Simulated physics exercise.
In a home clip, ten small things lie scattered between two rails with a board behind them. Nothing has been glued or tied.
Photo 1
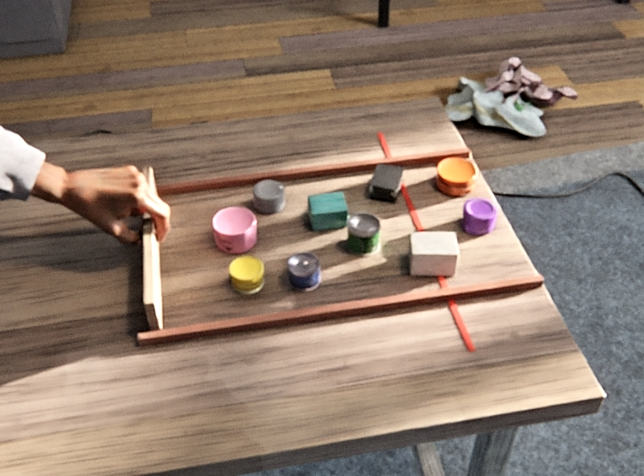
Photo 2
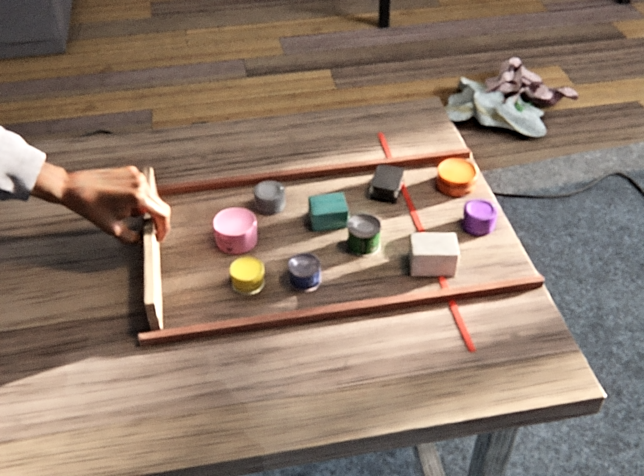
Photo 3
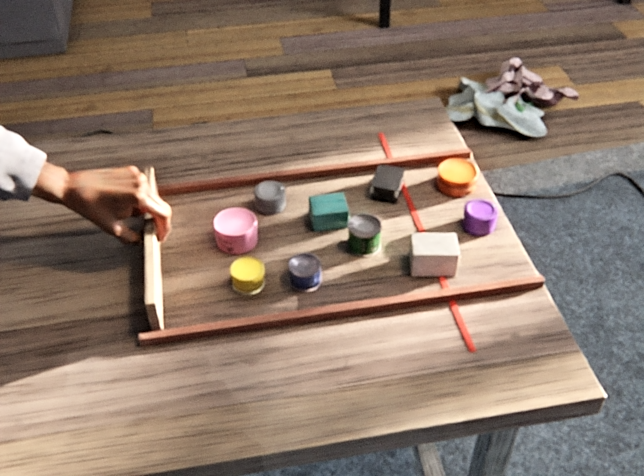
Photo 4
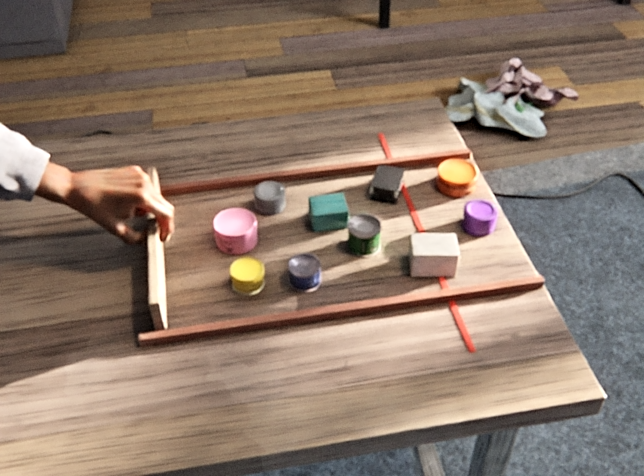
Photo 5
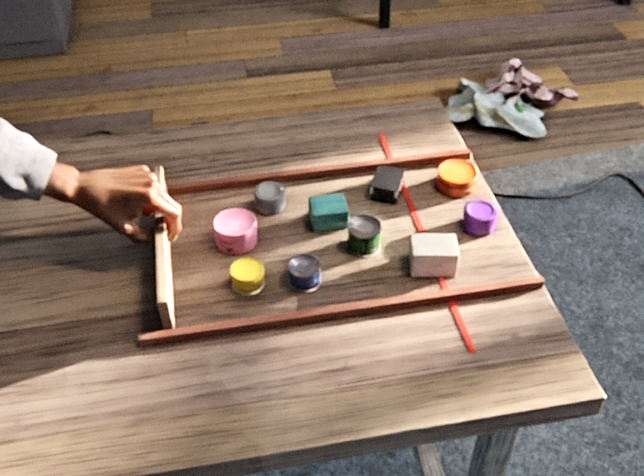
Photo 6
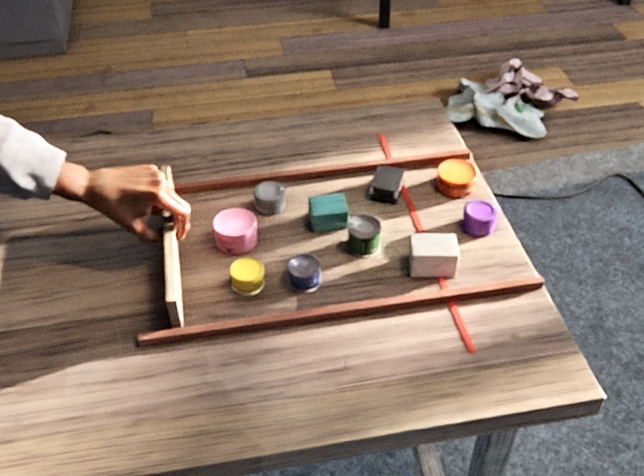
At the start, a hand holds an upright wooden board at the left end of two rails on a table, with ten small tubs, lids and blocks scattered between them. The board stays nearly still at first, then the hand slides it slightly right, while the scattered things remain in place.
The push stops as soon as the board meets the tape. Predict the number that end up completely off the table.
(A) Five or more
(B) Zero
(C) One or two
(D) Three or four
Zero.
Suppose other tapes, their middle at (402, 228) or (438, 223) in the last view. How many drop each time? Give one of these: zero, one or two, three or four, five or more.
So for the first place I'd say zero, and for the second one to two.
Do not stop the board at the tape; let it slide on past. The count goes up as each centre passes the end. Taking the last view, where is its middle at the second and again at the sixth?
At (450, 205) for the second, at (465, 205) for the sixth.
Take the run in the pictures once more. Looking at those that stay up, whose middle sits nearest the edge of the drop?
Foremost: The orange tub.
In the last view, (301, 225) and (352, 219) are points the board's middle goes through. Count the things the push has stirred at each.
5, then 8.
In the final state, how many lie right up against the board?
It's 4.
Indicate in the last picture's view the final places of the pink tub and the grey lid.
Roughly (439, 213), and the other roughly (419, 182).
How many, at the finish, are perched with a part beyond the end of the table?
Counting them gives 1.
Early on, none off yet; purple lid at rest near (479, 218); orange tub at rest near (457, 179); white block at rest near (433, 256).
A while later, none off yet; purple lid at rest near (479, 218); orange tub at rest near (457, 179); white block travelled a little near (451, 257).
Finally, the number that fall off is zero.
